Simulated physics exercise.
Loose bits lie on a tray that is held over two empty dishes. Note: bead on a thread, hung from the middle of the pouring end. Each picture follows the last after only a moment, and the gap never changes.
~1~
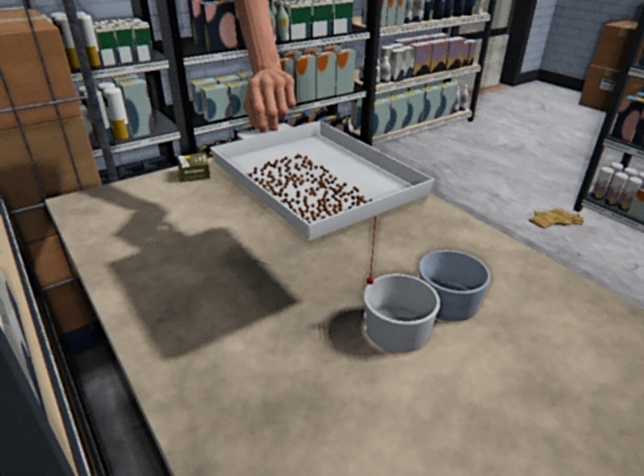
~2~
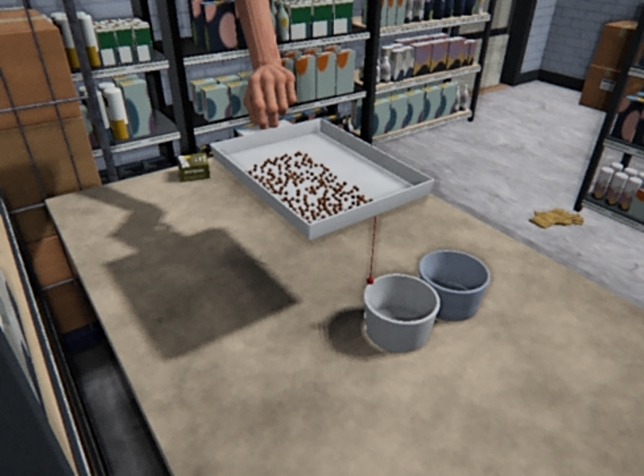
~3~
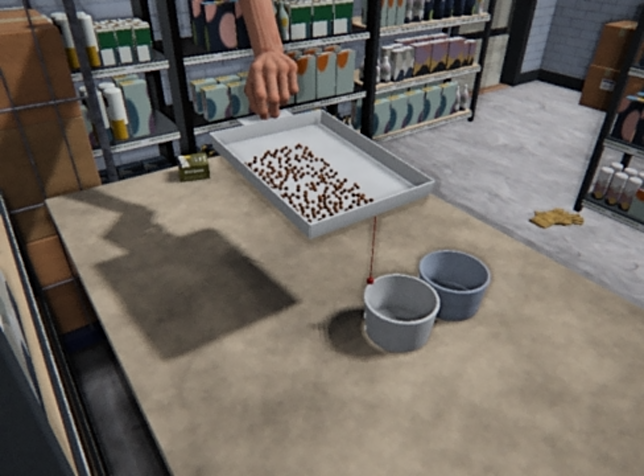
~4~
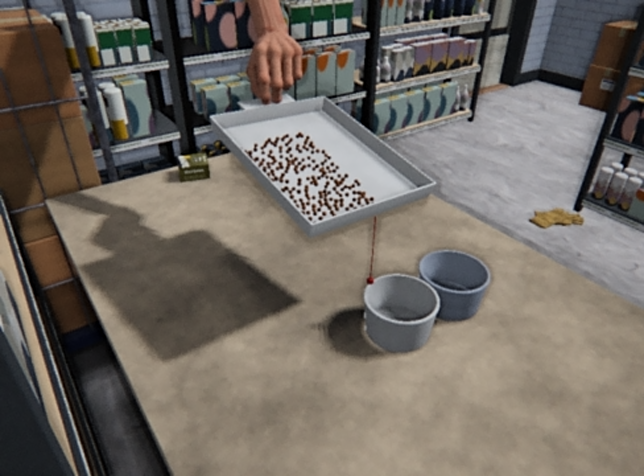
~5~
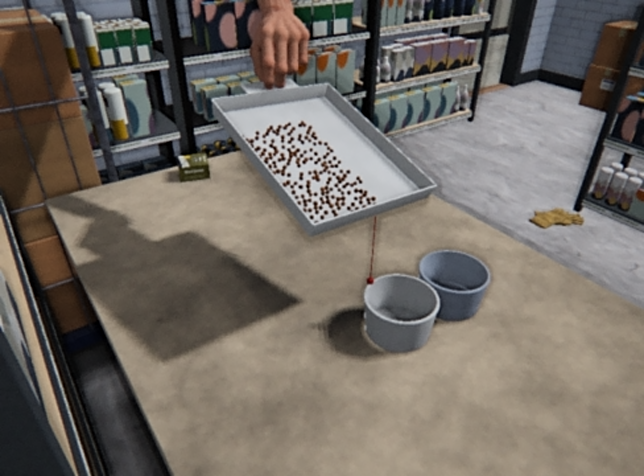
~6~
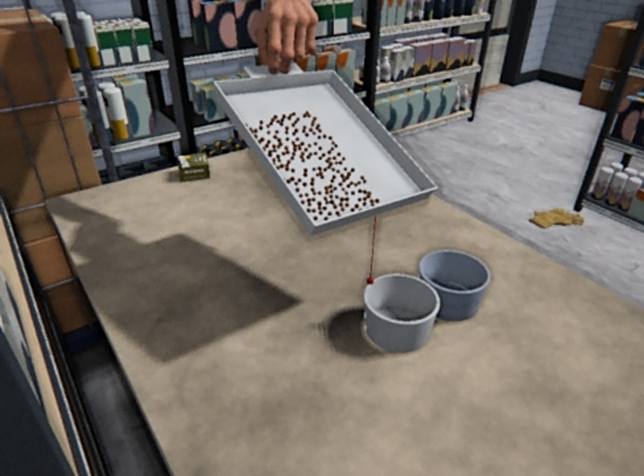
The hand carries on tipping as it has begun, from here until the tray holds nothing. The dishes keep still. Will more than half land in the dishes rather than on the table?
Mostly caught.
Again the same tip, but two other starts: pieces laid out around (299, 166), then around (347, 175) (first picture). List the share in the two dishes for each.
Estimate: 80 % first, 90 % second.
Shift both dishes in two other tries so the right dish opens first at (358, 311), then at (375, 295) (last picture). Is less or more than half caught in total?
Try 1: Not up to half; try 2: Not up to half.
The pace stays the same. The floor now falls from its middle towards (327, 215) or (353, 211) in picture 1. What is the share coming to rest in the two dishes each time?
I'd say roughly 0 percent with the first slope, 10 percent with the other.
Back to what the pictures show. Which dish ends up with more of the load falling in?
Looking at the end state, it is the left-side one.
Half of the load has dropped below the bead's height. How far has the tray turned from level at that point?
My estimate is some 120 degrees.
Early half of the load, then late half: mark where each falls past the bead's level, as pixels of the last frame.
The opening half passes (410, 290), the closing half (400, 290).
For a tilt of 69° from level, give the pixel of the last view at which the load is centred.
(372, 207).
Soon, tray tipped steeply; nearly all on the tray; a stray few in the air.
A while on, tray tipped past a quarter turn; most on the tray; a stray few in the left dish; a small part in the right dish; a stray few outside both; a small part in the air.
Towards the end, tray tipped past a quarter turn; about half in the left dish; about a quarter in the right dish; about a third outside both.
Finally, tray tipped past a quarter turn; about half in the left dish; about a quarter in the right dish; about a third outside both.
